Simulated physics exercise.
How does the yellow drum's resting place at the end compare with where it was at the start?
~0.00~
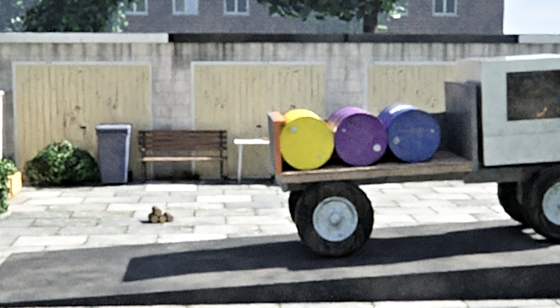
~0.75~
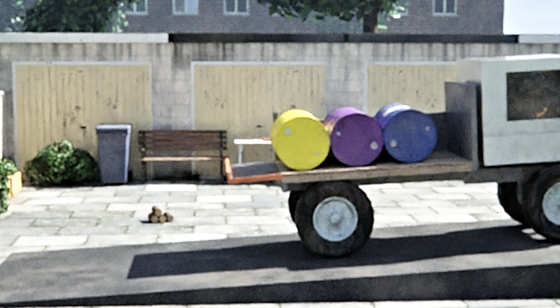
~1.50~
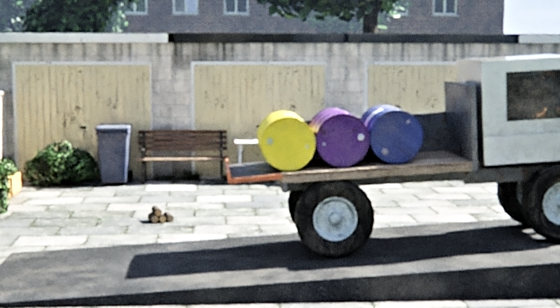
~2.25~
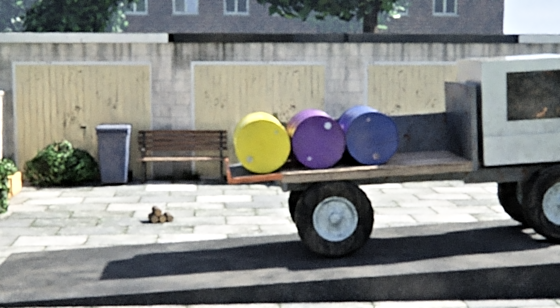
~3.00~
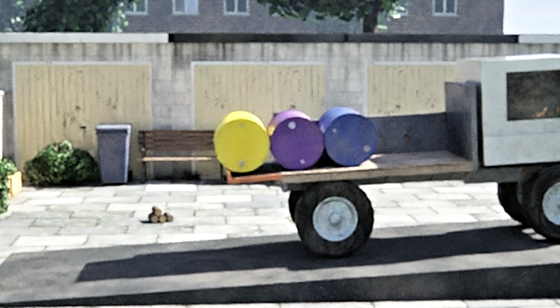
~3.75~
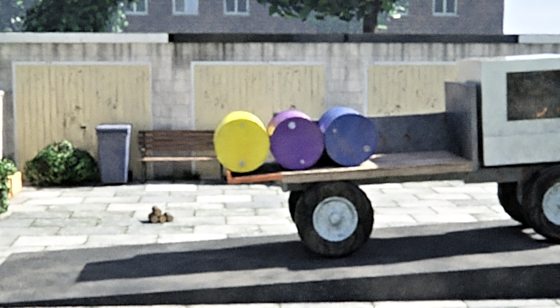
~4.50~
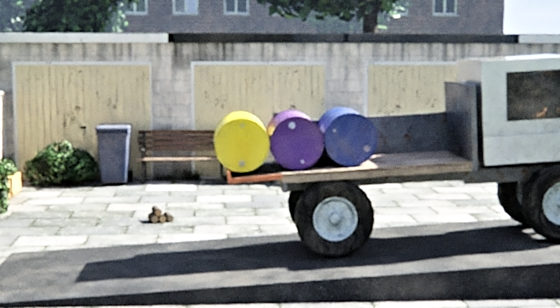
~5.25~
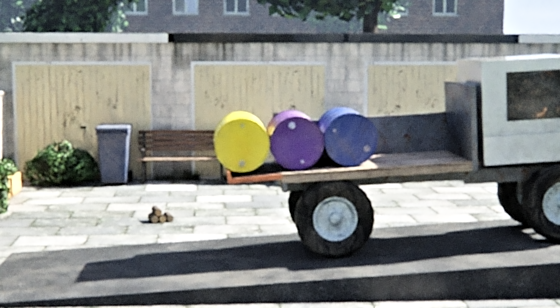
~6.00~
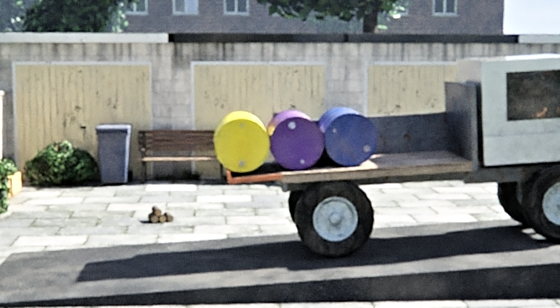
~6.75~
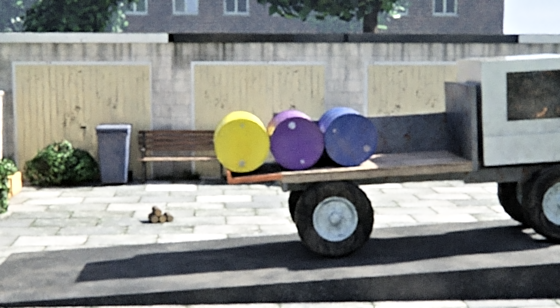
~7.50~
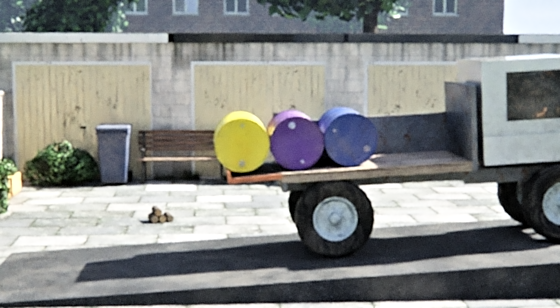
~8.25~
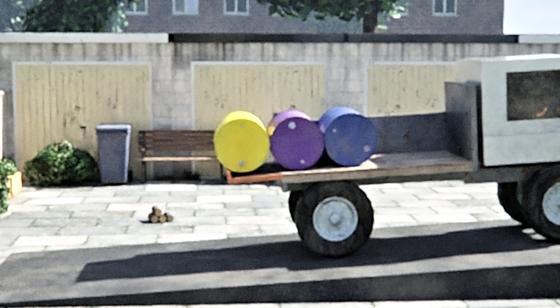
It starts on the truck bed just inside the raised tailgate and ends further left, resting on the lowered tailgate.
